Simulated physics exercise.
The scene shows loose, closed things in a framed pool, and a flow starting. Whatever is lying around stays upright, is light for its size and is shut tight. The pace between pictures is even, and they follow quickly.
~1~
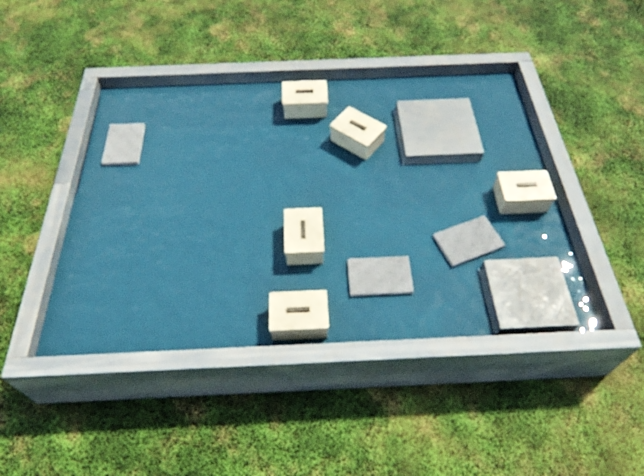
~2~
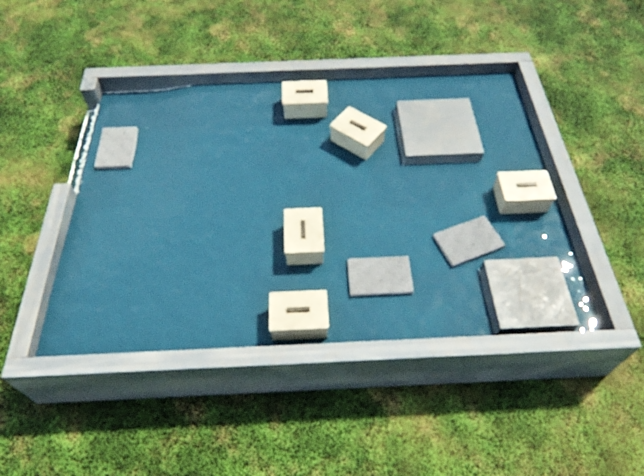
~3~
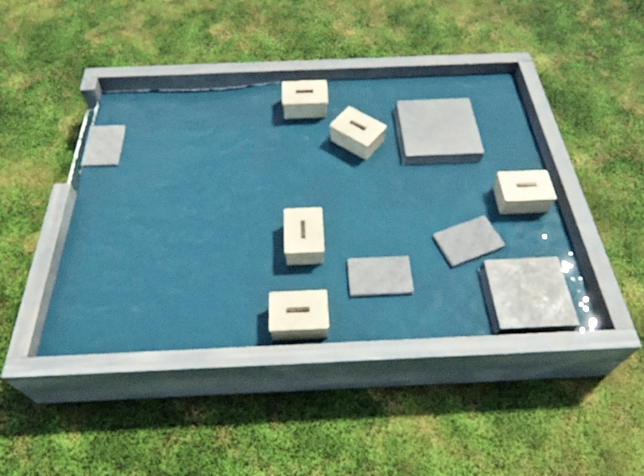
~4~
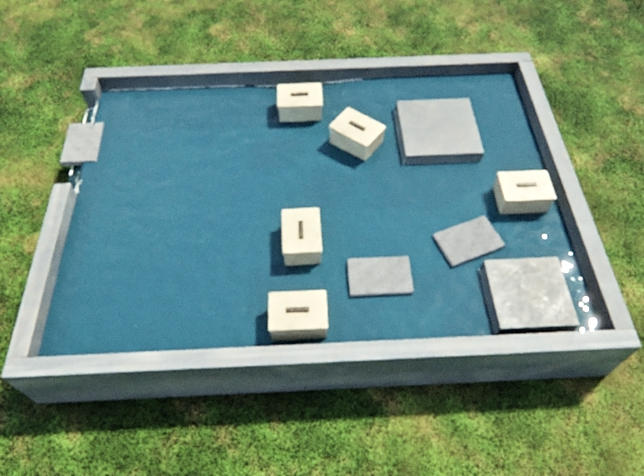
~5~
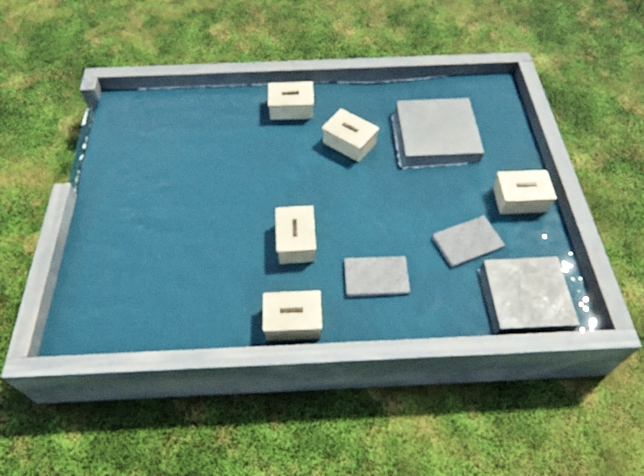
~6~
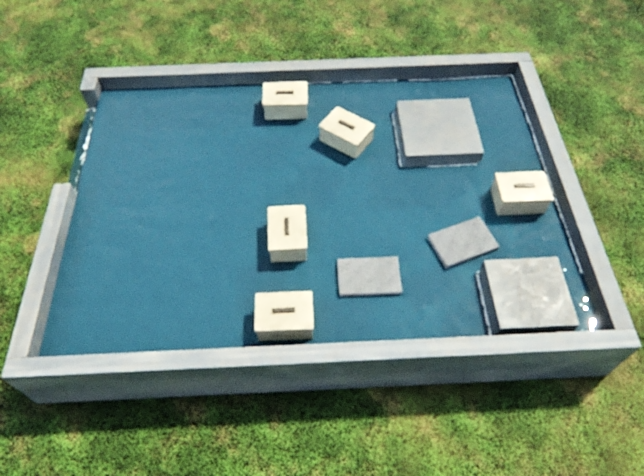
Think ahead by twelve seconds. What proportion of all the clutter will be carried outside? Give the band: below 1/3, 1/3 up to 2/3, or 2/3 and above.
The way it goes, not even one in three of the loose things get out.
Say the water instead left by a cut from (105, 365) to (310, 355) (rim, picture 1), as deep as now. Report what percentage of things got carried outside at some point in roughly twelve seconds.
Near 40 in a hundred.
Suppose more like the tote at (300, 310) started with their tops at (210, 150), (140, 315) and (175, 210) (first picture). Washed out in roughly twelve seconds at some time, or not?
Taken in the given order, the three: Exits at some point, doesn't escape and exits at some point.
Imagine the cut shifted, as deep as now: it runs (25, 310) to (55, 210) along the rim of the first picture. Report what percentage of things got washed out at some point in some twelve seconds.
I'd say some 0 in a hundred.
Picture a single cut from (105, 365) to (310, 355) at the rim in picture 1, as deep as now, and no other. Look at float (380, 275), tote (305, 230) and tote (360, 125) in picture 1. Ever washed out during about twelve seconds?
Each object, in the order asked: Flushed / flushed / not flushed.
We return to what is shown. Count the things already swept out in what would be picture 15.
1.
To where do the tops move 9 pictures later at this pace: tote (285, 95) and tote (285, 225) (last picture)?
Approximately (250, 97) for the first and (258, 220) for the second.
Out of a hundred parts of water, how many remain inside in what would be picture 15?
Roughly 82 percent.
A moment on, 1 of 8 are out; 7 afloat.
Next, 1 of 8 are out; 7 afloat.
Later, 1 of 8 are out; 7 afloat.
In the end, 1 of 8 are out; 7 afloat.
